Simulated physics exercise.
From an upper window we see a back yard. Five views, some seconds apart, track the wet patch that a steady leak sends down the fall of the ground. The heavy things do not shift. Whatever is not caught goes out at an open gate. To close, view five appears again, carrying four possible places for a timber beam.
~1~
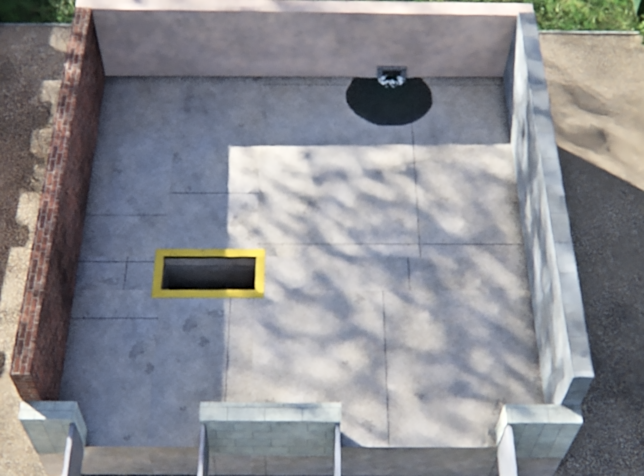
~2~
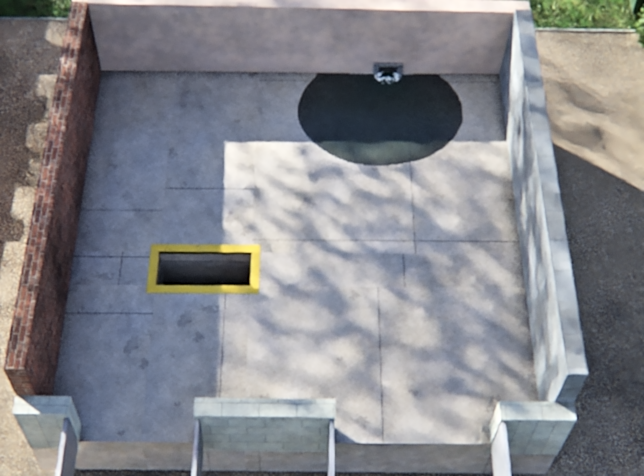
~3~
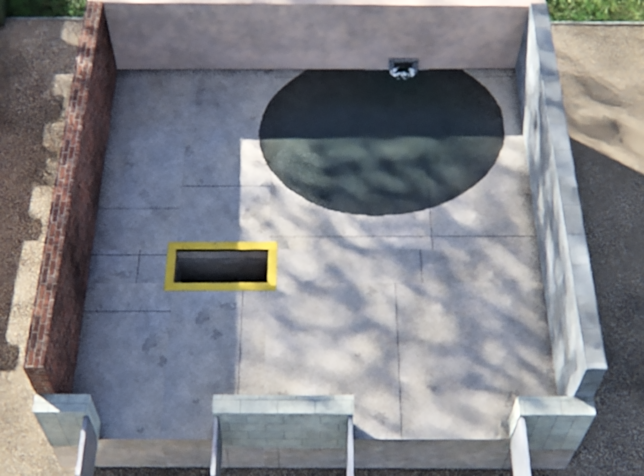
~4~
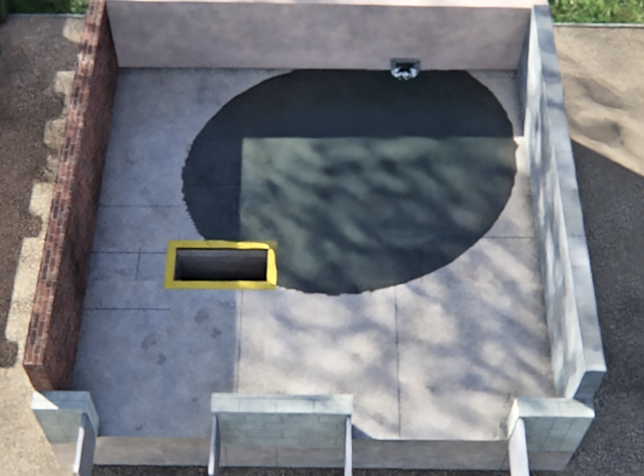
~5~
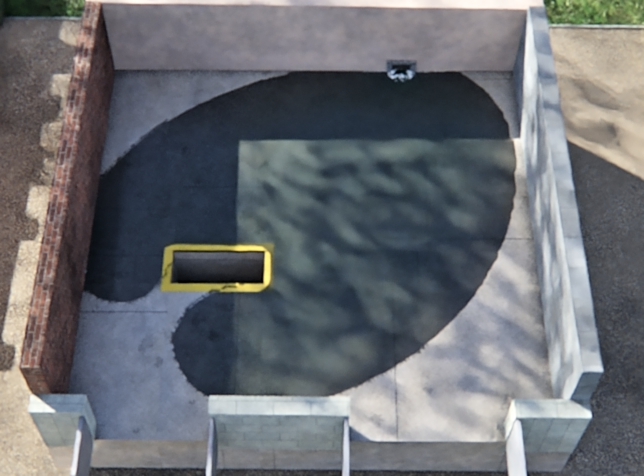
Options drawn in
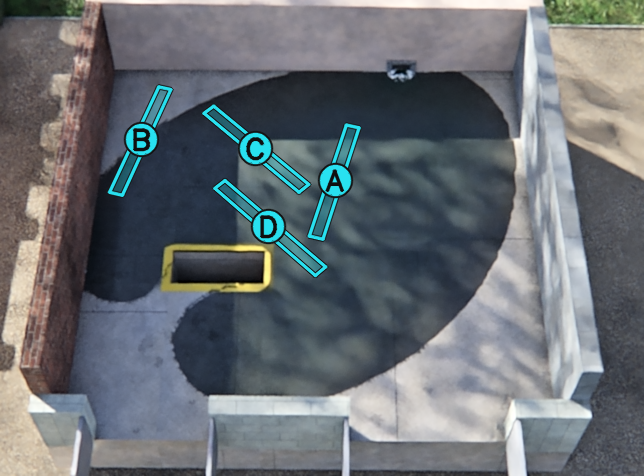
A walled back yard of pale paving is seen from high above, as from an upper window, the view shifting slightly. A small outlet sits at the far wall right of centre, a yellow-edged rectangular pit lies left of centre, a brick wall stands left, and gaps open the near wall. Dark water spreads from the outlet across the paving, reaches the pit, and extends around both sides of it.
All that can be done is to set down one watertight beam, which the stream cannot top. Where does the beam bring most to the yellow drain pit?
Position B.
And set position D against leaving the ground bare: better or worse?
Worse.
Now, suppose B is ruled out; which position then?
Here it is position C.
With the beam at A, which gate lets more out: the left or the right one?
The left one.
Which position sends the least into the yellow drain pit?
It is D.
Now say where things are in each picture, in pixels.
Outfall at (391, 72); yellow drain pit at (209, 273); open gate at (146, 430); open gate at (417, 430); water covers 3 % of the ground and shows as far out as (401, 119); yellow drain pit still dry.
Water covers 10 % of the ground and shows as far out as (315, 140); yellow drain pit still dry.
Water covers 21 % of the ground and shows as far out as (282, 178); yellow drain pit still dry.
Water covers 39 % of the ground and shows as far out as (318, 290); yellow drain pit taking water.
Water covers 60 % of the ground and shows as far out as (85, 288); yellow drain pit taking water.
On the marked copy, A from (316, 237) to (352, 126); B from (115, 193) to (164, 88); C from (208, 109) to (303, 188); D from (219, 184) to (320, 271).
With A, about 15 % of the stream runs into the yellow drain pit, about 85 % out by the gates.
With B, about 33 % of the stream runs into the yellow drain pit, about 67 % out by the gates.
With C, about 22 % of the stream runs into the yellow drain pit, about 78 % out by the gates.
With D, next to none of the stream runs into the yellow drain pit, about 99 % out by the gates.
